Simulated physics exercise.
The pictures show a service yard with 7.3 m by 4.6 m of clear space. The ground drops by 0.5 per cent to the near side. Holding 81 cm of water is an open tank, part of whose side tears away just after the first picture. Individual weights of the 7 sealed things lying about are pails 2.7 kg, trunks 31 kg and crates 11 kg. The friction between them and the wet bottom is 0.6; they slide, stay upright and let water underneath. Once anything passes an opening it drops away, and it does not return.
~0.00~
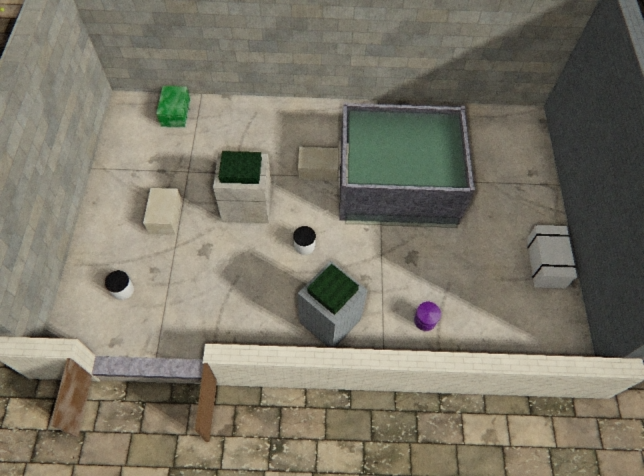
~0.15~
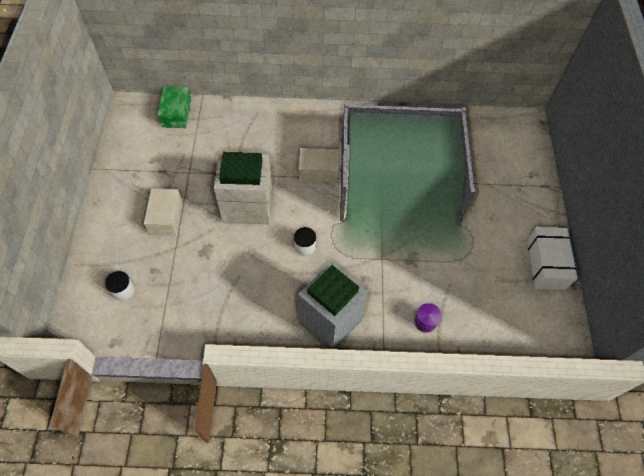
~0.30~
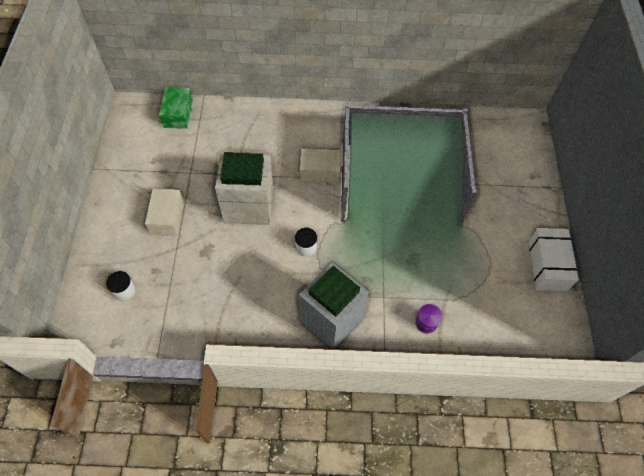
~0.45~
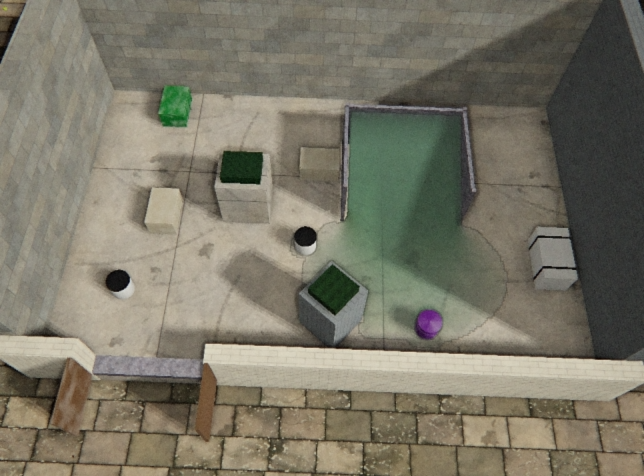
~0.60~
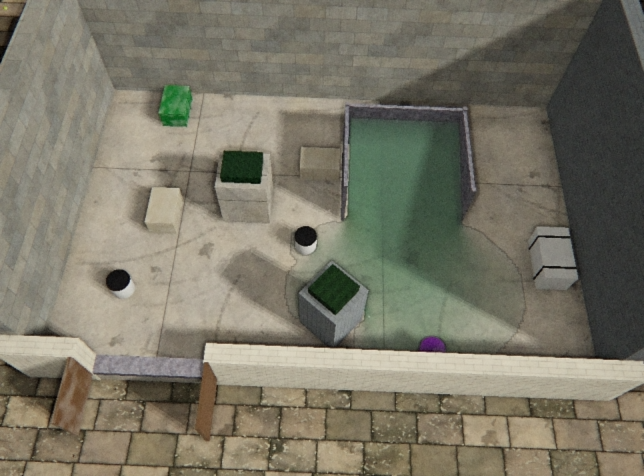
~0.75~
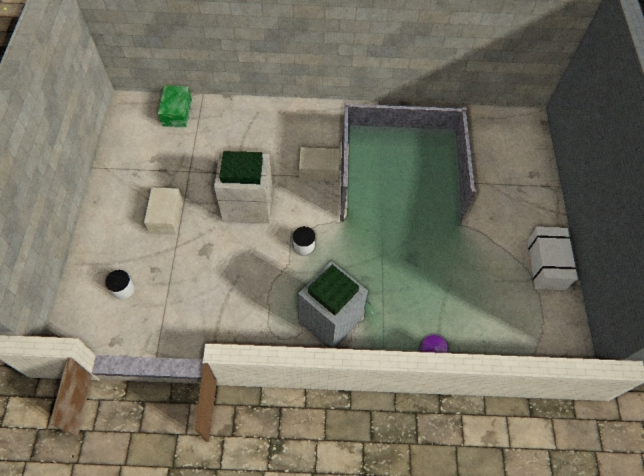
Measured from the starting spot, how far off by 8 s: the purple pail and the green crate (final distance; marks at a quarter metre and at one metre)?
I expect the purple pail to be swept well away. I expect the green crate to drift a modest distance.
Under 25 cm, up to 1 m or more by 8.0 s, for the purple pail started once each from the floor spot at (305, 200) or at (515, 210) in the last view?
One try each gives this: It remains roughly in place, then it wanders off a long way.
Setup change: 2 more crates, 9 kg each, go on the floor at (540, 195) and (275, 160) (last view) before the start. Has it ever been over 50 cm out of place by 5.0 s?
So it goes across the line, then behind the line.
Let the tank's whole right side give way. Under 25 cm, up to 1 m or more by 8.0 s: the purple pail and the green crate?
Well, the purple pail goes a long way and the green crate goes a long way.
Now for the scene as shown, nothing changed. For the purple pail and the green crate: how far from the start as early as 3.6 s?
About 200 and 0 cm by then.
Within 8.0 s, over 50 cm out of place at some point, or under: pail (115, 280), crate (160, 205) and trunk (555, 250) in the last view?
Beyond, within, beyond.
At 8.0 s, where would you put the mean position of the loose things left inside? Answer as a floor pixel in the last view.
Mean position approx. (298, 149).
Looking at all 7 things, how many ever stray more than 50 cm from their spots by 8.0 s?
Count: 4.
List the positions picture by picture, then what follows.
The purple pail at (429, 313) rests on the ground; the green crate at (172, 100) rests on the ground; water covers 2.4 m2; 0 of 7 have shifted, in the first frame.
The purple pail at (429, 314) rests on the ground; the green crate at (173, 101), on the bottom; water covers 3.5 m2; 0 of 7 have shifted, in the second frame.
The purple pail at (430, 315) rests on the ground; the green crate at (174, 101), on the bottom; water covers 4.9 m2; 0 of 7 have shifted, in the third frame.
The purple pail at (430, 321), on the bottom, 10 cm from its start; the green crate at (174, 100), on the bottom; 6.6 m2 under water; 1 of 7 have shifted, in the fourth frame.
The purple pail at (433, 349), on the bottom, 49 cm from its start; the green crate at (174, 99) rests on the ground; water covers 8.0 m2; 1 of 7 have shifted, in the fifth frame.
The purple pail at (435, 347), afloat, 49 cm from its start; the green crate at (173, 100), on the bottom; 8.9 m2 under water; 1 of 7 have shifted, in the sixth frame.
After 1.6 s the purple pail is near (494, 341), 0.8 m from its start, afloat; the green crate is near (173, 100), 0.0 m from its start, aground; 0 of 7 are out; 1 afloat.
After 3.6 s the purple pail is near (586, 282), 2.1 m from its start, afloat; the green crate is near (173, 100), 0.0 m from its start, aground; 0 of 7 are out; 2 afloat.
After 5.6 s the purple pail is near (554, 157), 3.3 m from its start, afloat; the green crate is near (174, 100), 0.0 m from its start, aground; 0 of 7 are out; 2 afloat.
After 8.0 s the purple pail is near (531, 110), 4.0 m from its start, afloat; the green crate is near (155, 112), 0.4 m from its start, afloat; 0 of 7 are out; 5 afloat.
